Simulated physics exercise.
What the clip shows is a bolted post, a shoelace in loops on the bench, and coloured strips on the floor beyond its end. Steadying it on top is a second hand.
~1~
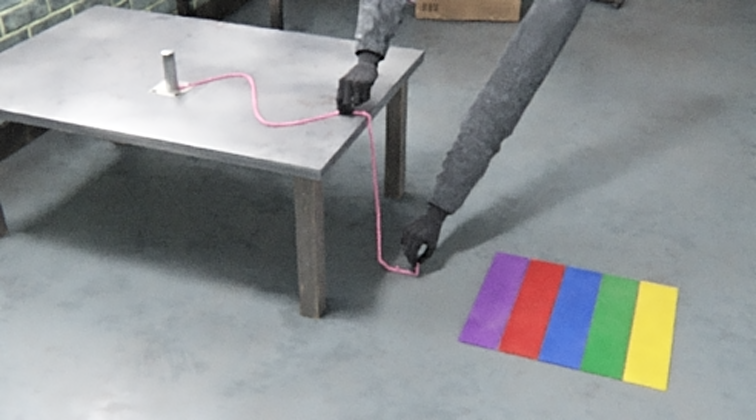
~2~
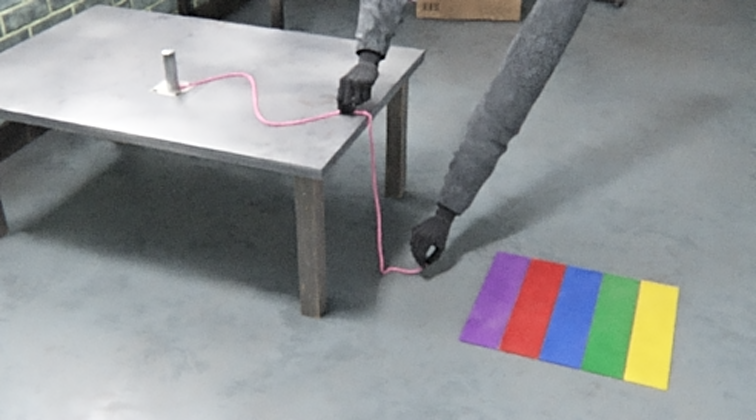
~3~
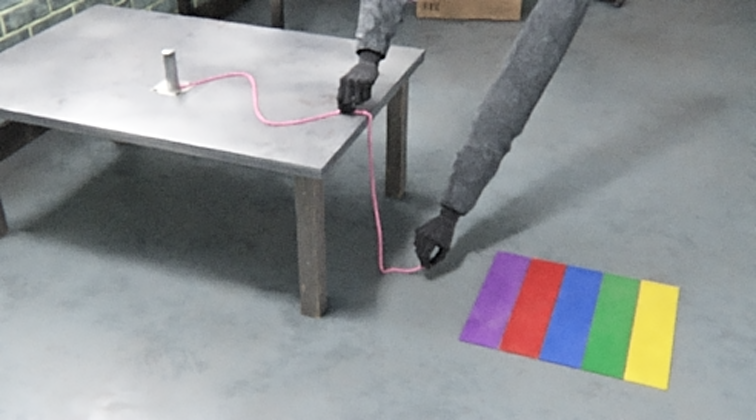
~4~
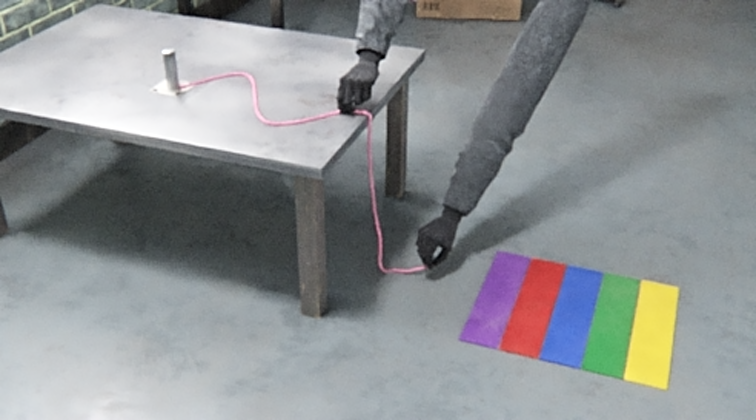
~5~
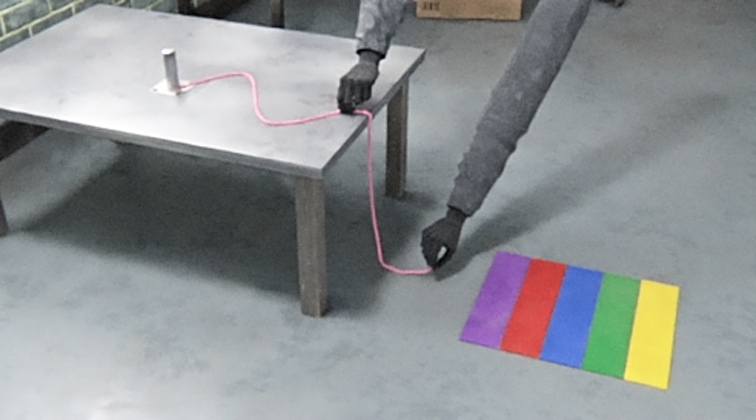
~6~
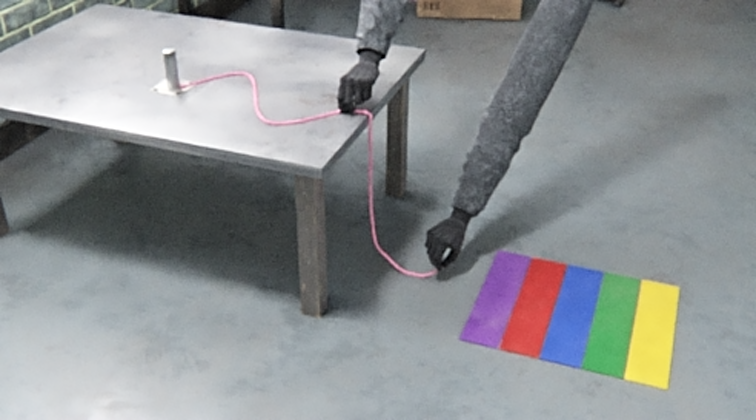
A gloved hand held a pink shoelace at the edge of a gray bench while the other slowly drew its lower end a little to the right along the floor, toward some coloured strips.
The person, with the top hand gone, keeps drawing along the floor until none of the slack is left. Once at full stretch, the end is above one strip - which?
The end stops over the yellow strip.
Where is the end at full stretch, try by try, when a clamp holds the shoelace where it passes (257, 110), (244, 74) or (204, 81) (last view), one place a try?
They end up at (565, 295), (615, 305) and (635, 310).
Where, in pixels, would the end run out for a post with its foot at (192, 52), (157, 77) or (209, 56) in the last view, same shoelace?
Try by try, around (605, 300), (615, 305) and (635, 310).
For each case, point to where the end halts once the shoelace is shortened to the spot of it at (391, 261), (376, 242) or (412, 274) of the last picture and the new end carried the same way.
In order, it comes to rest around (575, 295), (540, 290) and (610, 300).
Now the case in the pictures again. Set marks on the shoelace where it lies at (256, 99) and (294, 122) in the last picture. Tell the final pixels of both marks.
Around (308, 108); the other one around (383, 132).
Early on, end near (583, 297); over blue.
Midway, end near (627, 306); over green.
At the end of the slack, end near (654, 312); over yellow. It halts on the yellow strip.
